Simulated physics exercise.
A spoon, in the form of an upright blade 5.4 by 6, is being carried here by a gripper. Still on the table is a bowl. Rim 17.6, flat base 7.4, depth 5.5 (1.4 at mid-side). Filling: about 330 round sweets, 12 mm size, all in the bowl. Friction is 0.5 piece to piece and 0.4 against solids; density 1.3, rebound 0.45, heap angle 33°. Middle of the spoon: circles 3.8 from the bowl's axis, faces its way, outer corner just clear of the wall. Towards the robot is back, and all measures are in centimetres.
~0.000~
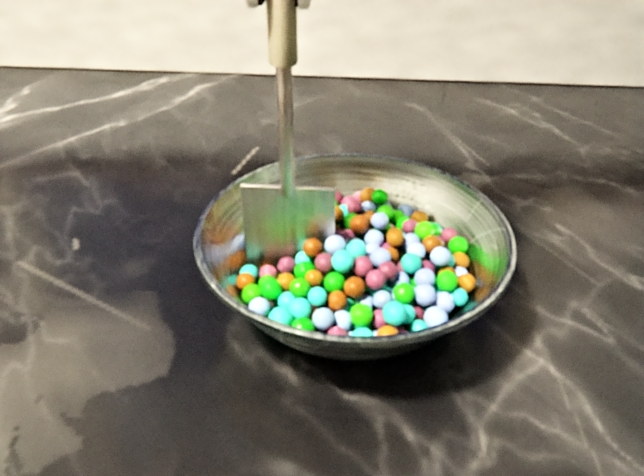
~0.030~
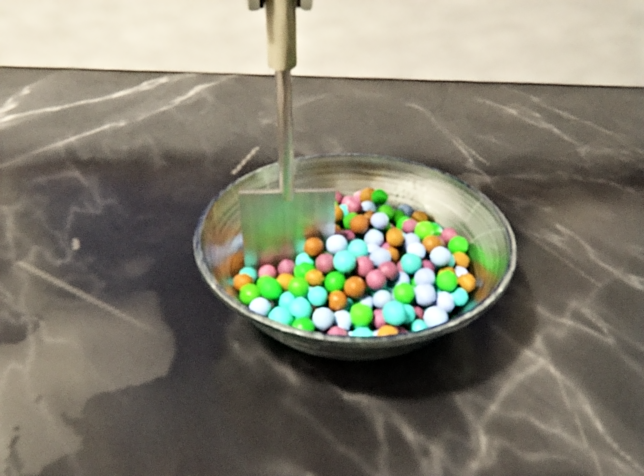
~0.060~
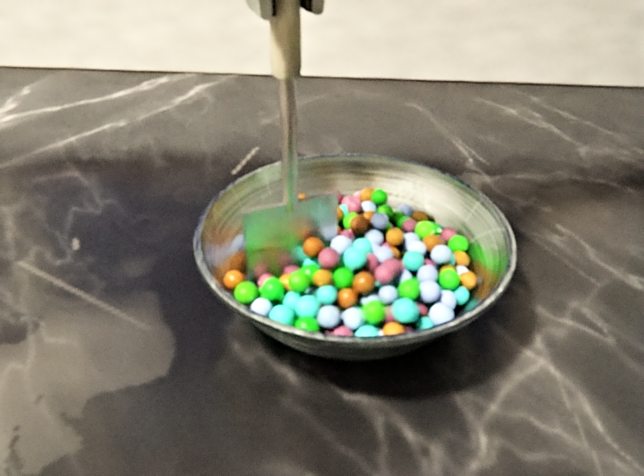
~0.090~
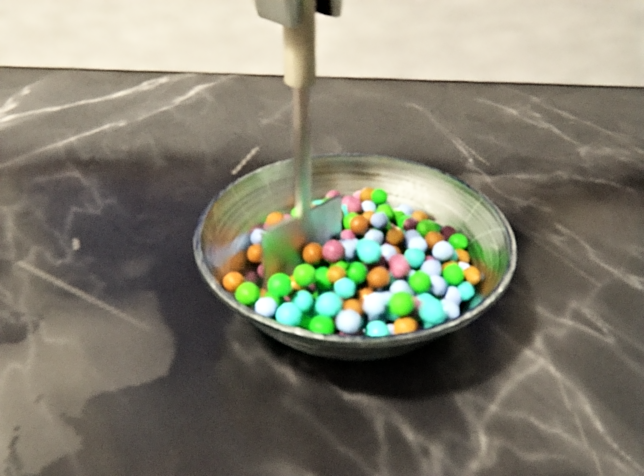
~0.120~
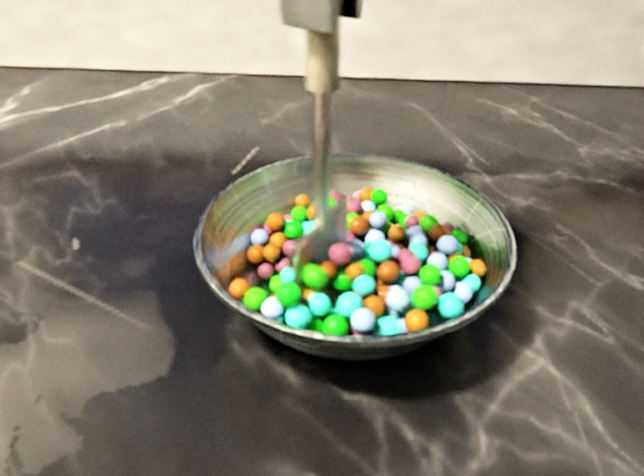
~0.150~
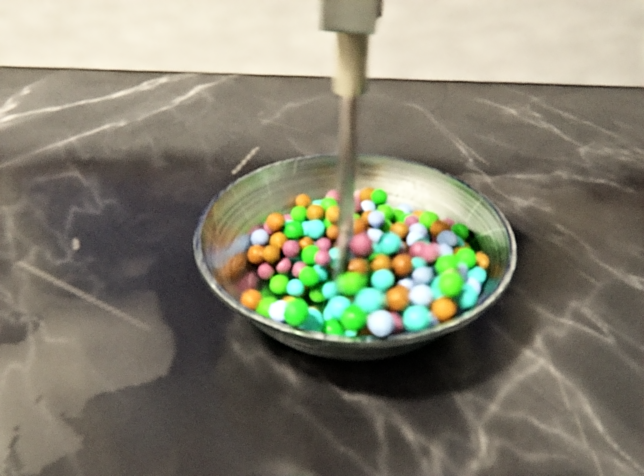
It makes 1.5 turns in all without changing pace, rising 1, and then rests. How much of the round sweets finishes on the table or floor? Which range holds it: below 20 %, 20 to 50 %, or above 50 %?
The range 20 to 50 %.
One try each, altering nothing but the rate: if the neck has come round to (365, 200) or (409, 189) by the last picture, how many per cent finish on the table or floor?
Some 45 and 55 %.
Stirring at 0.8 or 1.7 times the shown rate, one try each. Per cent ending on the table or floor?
Some 30 and 60 per cent.
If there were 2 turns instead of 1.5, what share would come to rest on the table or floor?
I'd reckon near 50 per cent.
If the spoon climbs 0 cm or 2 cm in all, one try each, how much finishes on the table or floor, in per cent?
First try about 45 per cent, second about 35 per cent.
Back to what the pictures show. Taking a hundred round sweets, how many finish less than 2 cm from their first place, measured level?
Result: Close to 5 per cent of the load.
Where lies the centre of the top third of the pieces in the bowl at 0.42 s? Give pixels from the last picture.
Somewhere around (333, 178) in the last view.
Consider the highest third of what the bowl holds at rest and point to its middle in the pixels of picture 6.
In the final view it lies around (392, 234).
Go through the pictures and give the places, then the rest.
The spoon neck at (287, 163), 0° round; upper third of the load around (365, 256), from x 245 to 465, top at y 195; 327 in the bowl, in the first frame.
The spoon neck at (286, 167), 7° round; upper third of the load around (363, 259), from x 245 to 465, top at y 195, in the second frame.
The spoon neck at (290, 177), 26° round; upper third of the load around (364, 264), from x 235 to 465, top at y 195, in the third frame.
The spoon neck at (302, 187), 45° round; upper third of the load around (370, 271), from x 235 to 470, top at y 195, in the fourth frame.
The spoon neck at (322, 195), 65° round; upper third of the load around (383, 277), from x 240 to 475, top at y 195, in the fifth frame.
The spoon neck at (347, 200), 84° round; upper third of the load around (397, 274), from x 250 to 480, top at y 195; 327 in the bowl, in the sixth frame.
After 0.42 s, 261° round, highest piece 9 above the table; 258 in the bowl, 42 on the table or floor, 27 in flight or on the tool.
After 0.70 s, 78° round, highest piece 8 above the table; 209 in the bowl, 107 on the table or floor, 11 in flight or on the tool.
After 1.03 s, 180° round, highest piece 6 above the table; 191 in the bowl, 135 on the table or floor, 1 in flight or on the tool.
After 1.73 s, 180° round, highest piece 6 above the table; 191 in the bowl, 136 on the table or floor.
In the end, 191 in the bowl, 136 on the table or floor. That is 42 % on the table or floor.
